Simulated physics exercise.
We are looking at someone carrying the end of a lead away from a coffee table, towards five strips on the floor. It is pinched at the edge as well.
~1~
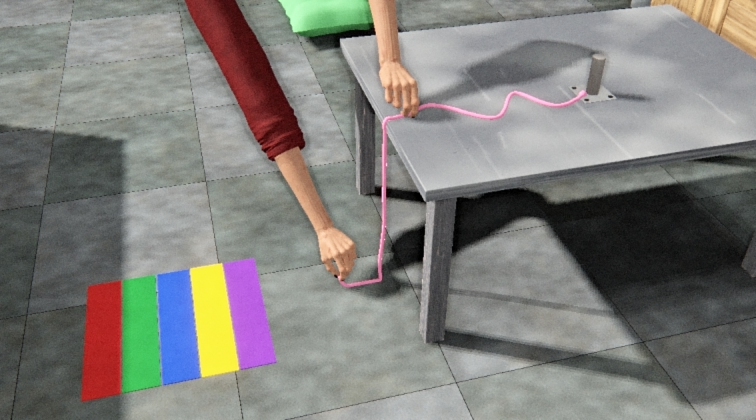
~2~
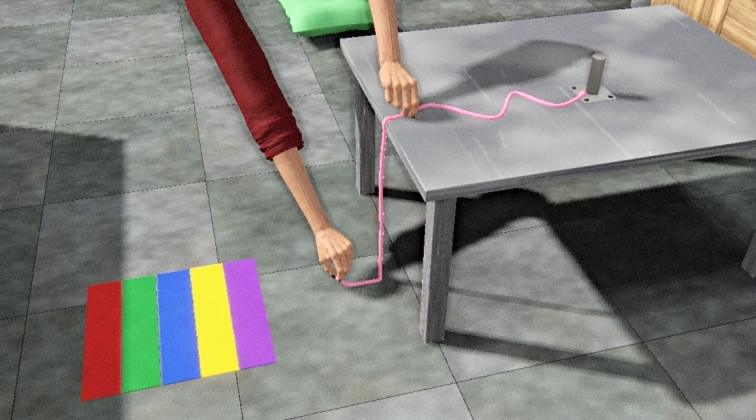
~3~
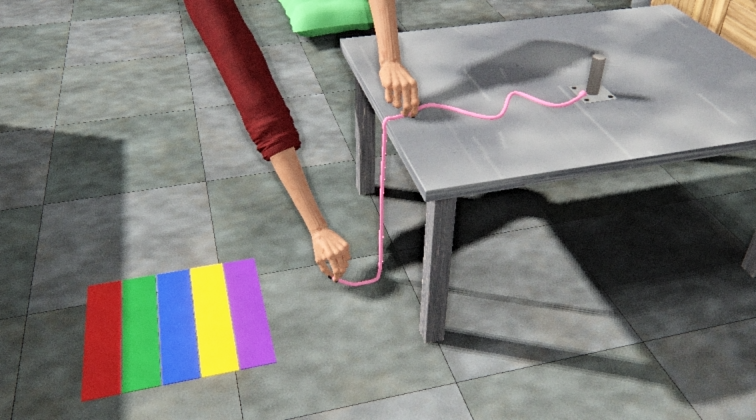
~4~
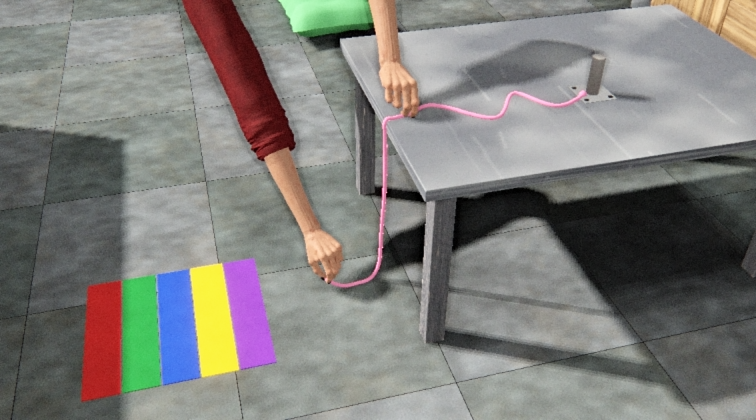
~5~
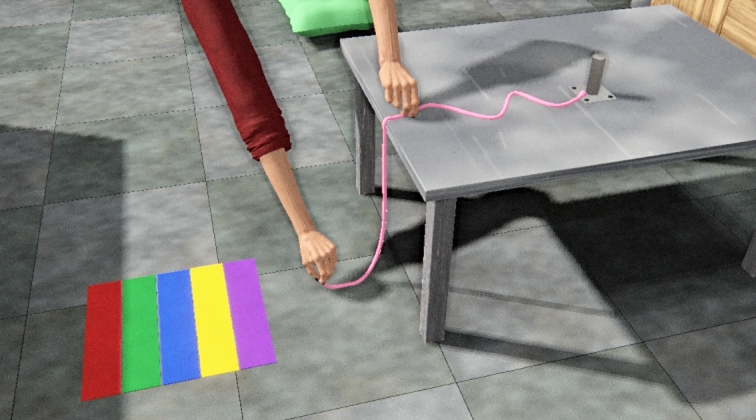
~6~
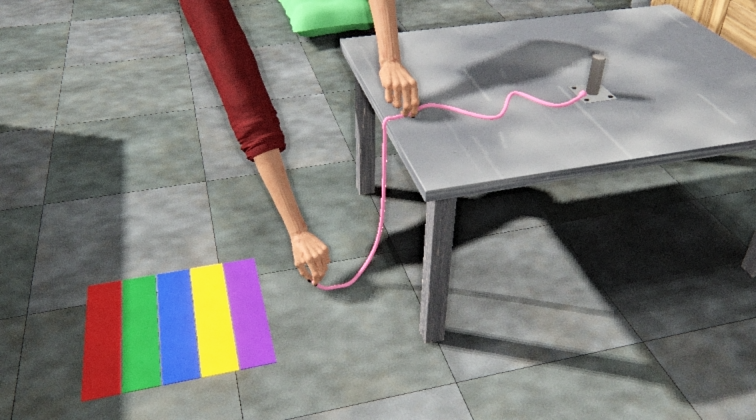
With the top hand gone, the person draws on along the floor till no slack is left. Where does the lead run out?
The end stops over the green strip.
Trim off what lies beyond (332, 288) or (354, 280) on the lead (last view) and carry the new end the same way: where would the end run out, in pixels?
Near (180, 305) and (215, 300).
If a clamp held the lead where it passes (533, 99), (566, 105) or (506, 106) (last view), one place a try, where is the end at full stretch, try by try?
About (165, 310), (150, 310) and (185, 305).
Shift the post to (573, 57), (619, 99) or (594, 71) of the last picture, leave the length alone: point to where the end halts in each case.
Try by try, around (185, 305), (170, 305) and (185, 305).
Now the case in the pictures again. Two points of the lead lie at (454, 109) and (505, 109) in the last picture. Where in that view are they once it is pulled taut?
Near (405, 118) and (469, 110).
Soon after, end near (205, 301); over yellow.
After that, end near (167, 307); over blue.
At the stop, end near (144, 312); over green. It gets as far as the green strip.
